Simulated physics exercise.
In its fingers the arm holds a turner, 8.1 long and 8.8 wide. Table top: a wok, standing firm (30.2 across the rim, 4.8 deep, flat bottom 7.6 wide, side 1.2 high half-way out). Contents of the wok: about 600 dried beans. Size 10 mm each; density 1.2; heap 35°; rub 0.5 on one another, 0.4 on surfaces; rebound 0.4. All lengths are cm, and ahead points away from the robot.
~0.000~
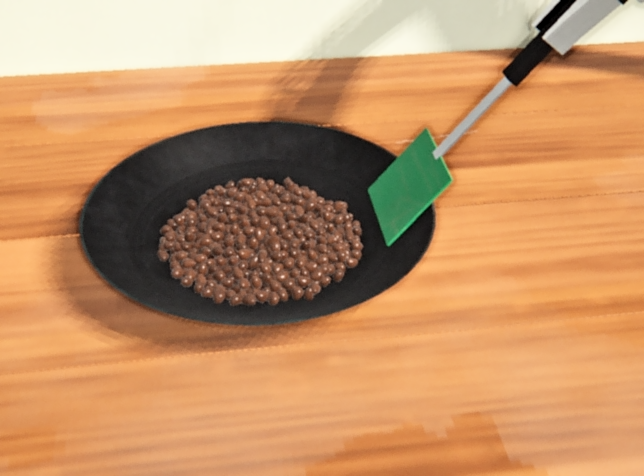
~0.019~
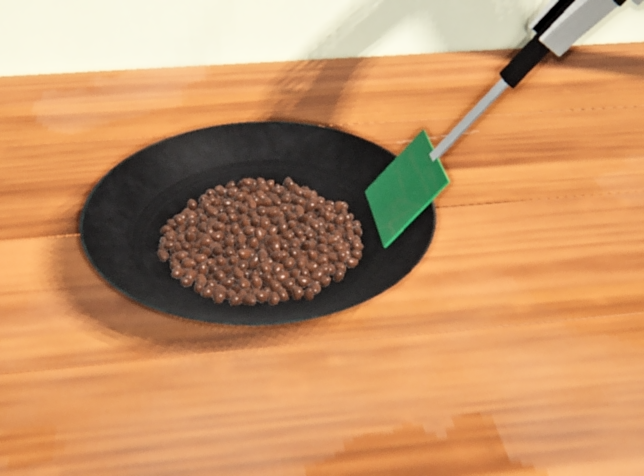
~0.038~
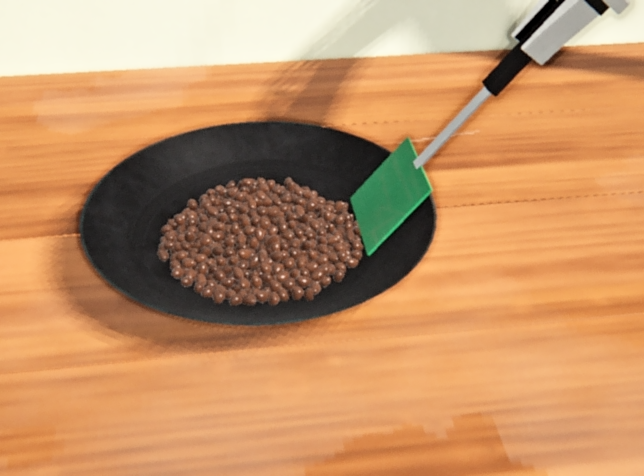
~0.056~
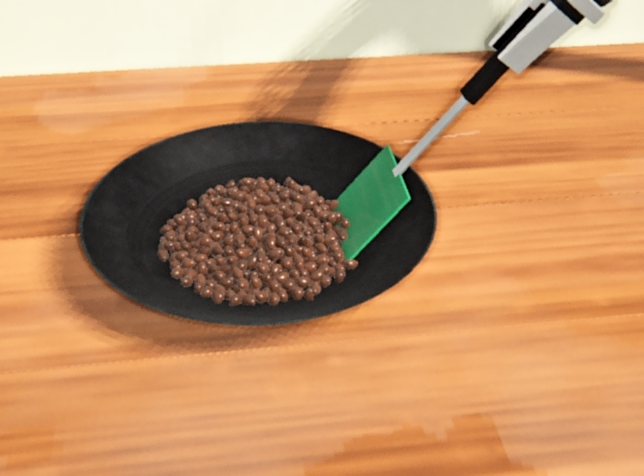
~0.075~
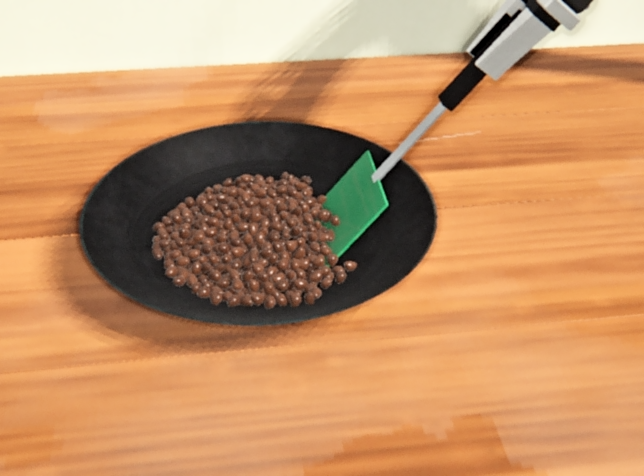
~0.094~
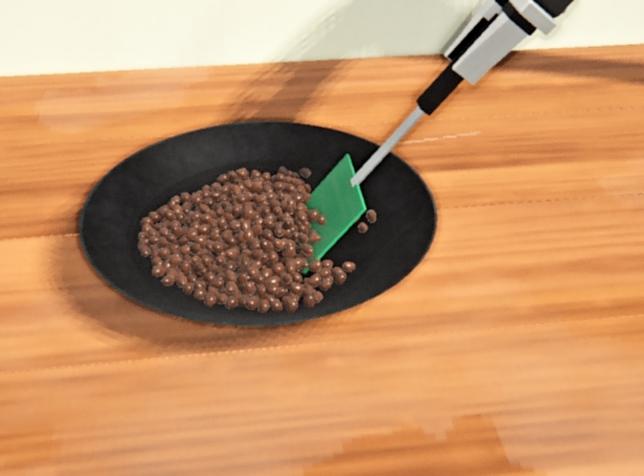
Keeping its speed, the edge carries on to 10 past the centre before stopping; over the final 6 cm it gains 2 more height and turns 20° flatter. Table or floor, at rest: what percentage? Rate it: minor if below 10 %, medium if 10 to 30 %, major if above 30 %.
Rating: Major.
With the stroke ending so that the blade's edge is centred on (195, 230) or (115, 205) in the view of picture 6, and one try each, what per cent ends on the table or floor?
Around 5 per cent for the first try and 50 per cent for the second.
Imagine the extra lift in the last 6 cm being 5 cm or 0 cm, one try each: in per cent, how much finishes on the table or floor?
Close to 30 and 35 percent respectively.
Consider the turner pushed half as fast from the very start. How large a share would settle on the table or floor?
Near 15 %.
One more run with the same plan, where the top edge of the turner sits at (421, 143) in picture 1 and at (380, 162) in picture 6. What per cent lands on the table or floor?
Near 15 in a hundred.
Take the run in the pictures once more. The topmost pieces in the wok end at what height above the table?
Some 5.0 cm above the table.
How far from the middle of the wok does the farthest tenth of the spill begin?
Some 35 cm from the centre.
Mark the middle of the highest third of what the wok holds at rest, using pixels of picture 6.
The centre sits close to (159, 233).
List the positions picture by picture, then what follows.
In the first picture, turner top edge at (439, 153), sloping 51°; upper third of the load around (262, 228), from x 165 to 355, top at y 185; 597 in the wok.
In the second picture, turner top edge at (436, 154), sloping 51°; upper third of the load around (262, 228), from x 165 to 355, top at y 185.
In the third picture, turner top edge at (420, 162), sloping 51°; upper third of the load around (263, 228), from x 165 to 355, top at y 185.
In the fourth picture, turner top edge at (398, 170), sloping 51°; upper third of the load around (267, 226), from x 165 to 350, top at y 180.
In the fifth picture, turner top edge at (377, 176), sloping 51°; upper third of the load around (263, 222), from x 155 to 360, top at y 180.
In the sixth picture, turner top edge at (356, 180), sloping 51°; upper third of the load around (256, 221), from x 145 to 370, top at y 175; 597 in the wok.
After 0.14 s, sloping 51°, highest piece 6 above the table; 597 in the wok.
After 0.19 s, sloping 45°, highest piece 6 above the table; 597 in the wok.
After 0.41 s, sloping 31°, highest piece 6 above the table; 376 in the wok, 208 on the table or floor, 13 on the blade or in flight.
After 1.46 s, sloping 31°, highest piece 5 above the table; 376 in the wok, 221 on the table or floor.
At rest, 376 in the wok, 221 on the table or floor. That is 37 % on the table or floor.
